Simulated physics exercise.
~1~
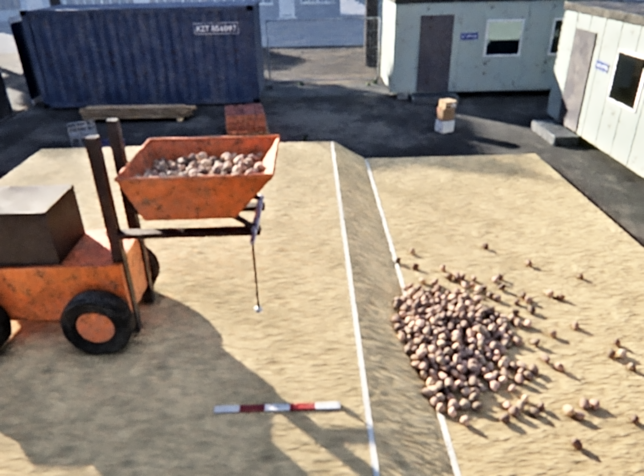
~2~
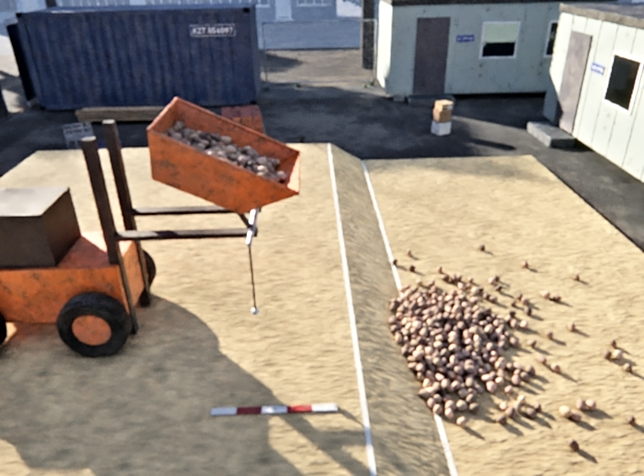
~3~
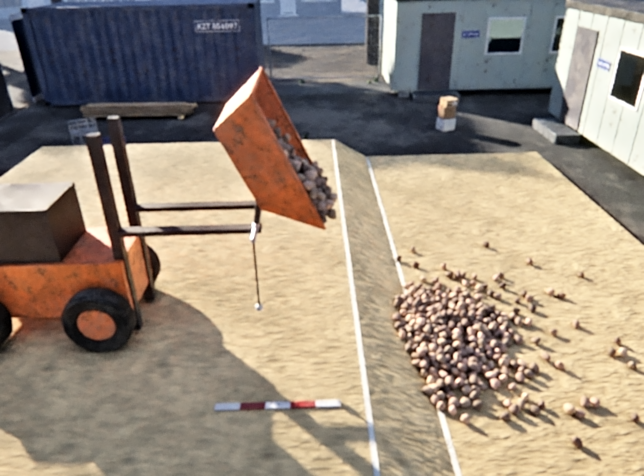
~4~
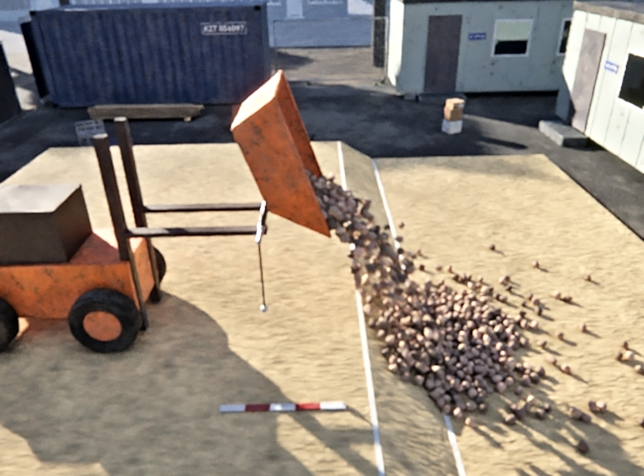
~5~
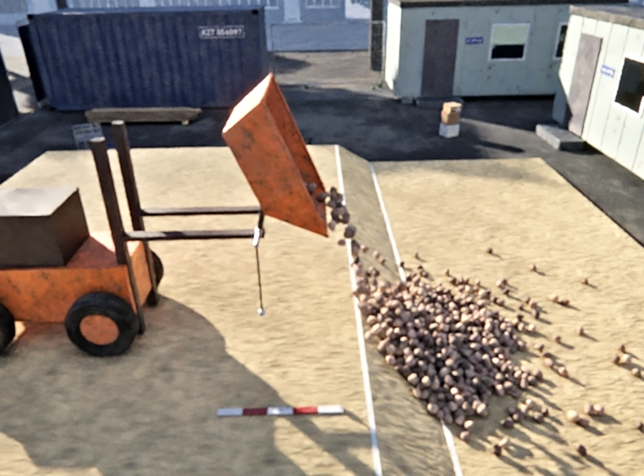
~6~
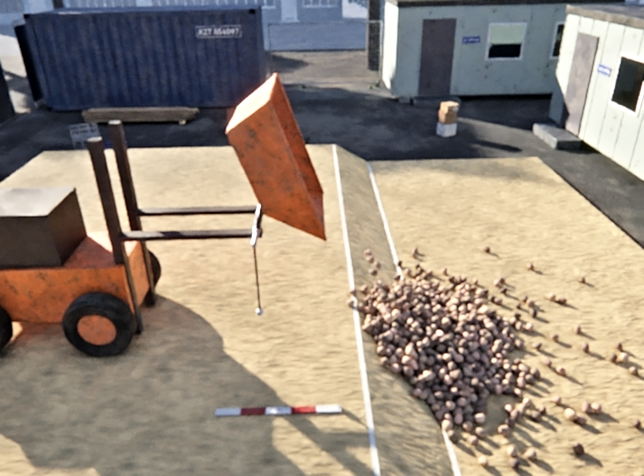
Orange forklift tipping a skip of round stones, which pour down a short bank onto an earlier pile, leaving the skip empty.
